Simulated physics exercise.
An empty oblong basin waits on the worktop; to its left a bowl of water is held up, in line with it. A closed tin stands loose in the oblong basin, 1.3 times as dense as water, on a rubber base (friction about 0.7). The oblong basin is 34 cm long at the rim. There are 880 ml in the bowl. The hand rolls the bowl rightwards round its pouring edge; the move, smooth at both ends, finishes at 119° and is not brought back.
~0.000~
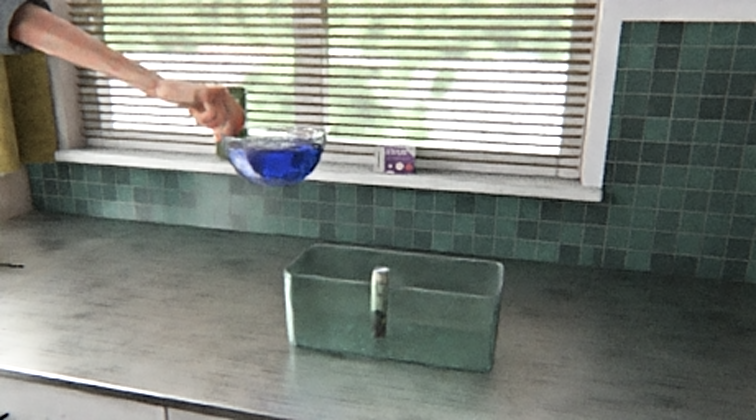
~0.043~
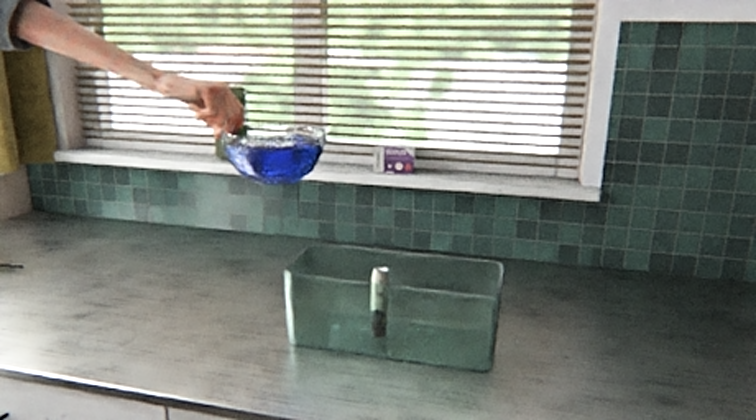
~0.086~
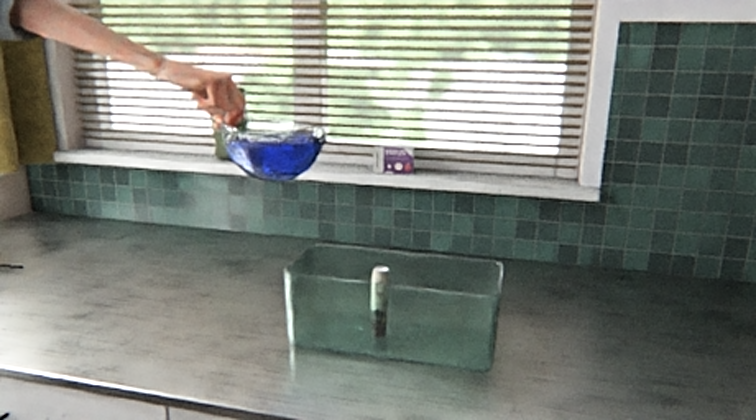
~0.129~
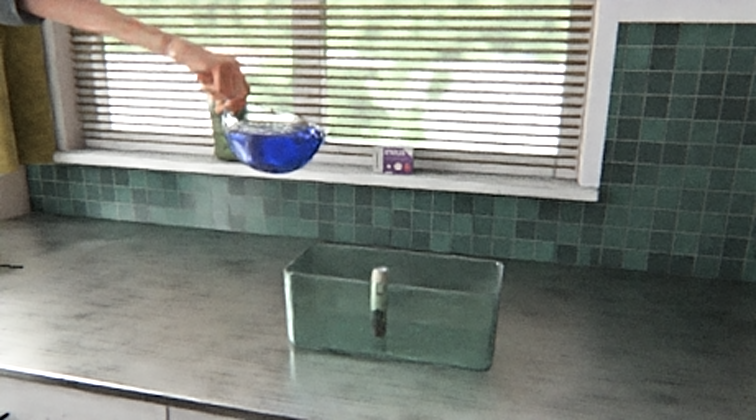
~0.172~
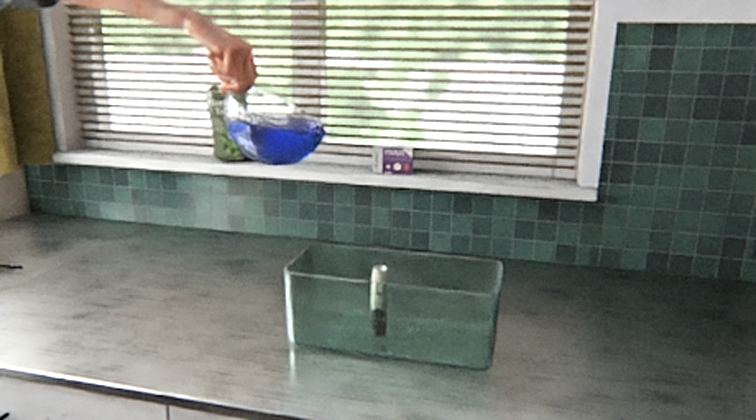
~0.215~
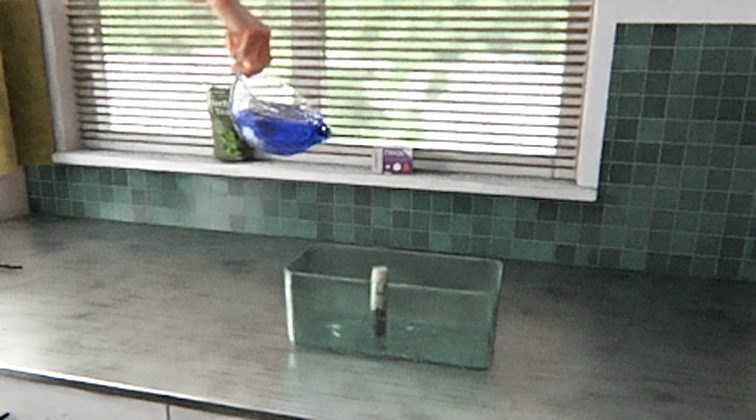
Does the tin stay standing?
It goes over.
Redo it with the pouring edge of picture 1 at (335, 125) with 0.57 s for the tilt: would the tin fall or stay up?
Then it topples.
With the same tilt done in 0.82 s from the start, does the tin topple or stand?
Then it falls.
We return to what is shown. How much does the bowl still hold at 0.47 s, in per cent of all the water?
About 18 per cent.
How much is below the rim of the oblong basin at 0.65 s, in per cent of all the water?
Some 92 per cent.
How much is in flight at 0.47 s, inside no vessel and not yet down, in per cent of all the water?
About 78 per cent.
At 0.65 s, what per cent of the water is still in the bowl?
About 0 per cent.
Then, 0.47 s in, the tilt is 112° and 18 per cent is still to pour; the tin stands where it began.
Then, 0.65 s in, the tilt is 119° and 0 per cent is still to pour; the tin stands where it began.
Then, 0.84 s in, the tilt is 119° and 0 per cent is still to pour; the tin leans 16°.
Then, 1.05 s in, the tilt is 119° and 0 per cent is still to pour; the tin lies on its side.
Finally, the tin lies on its side.
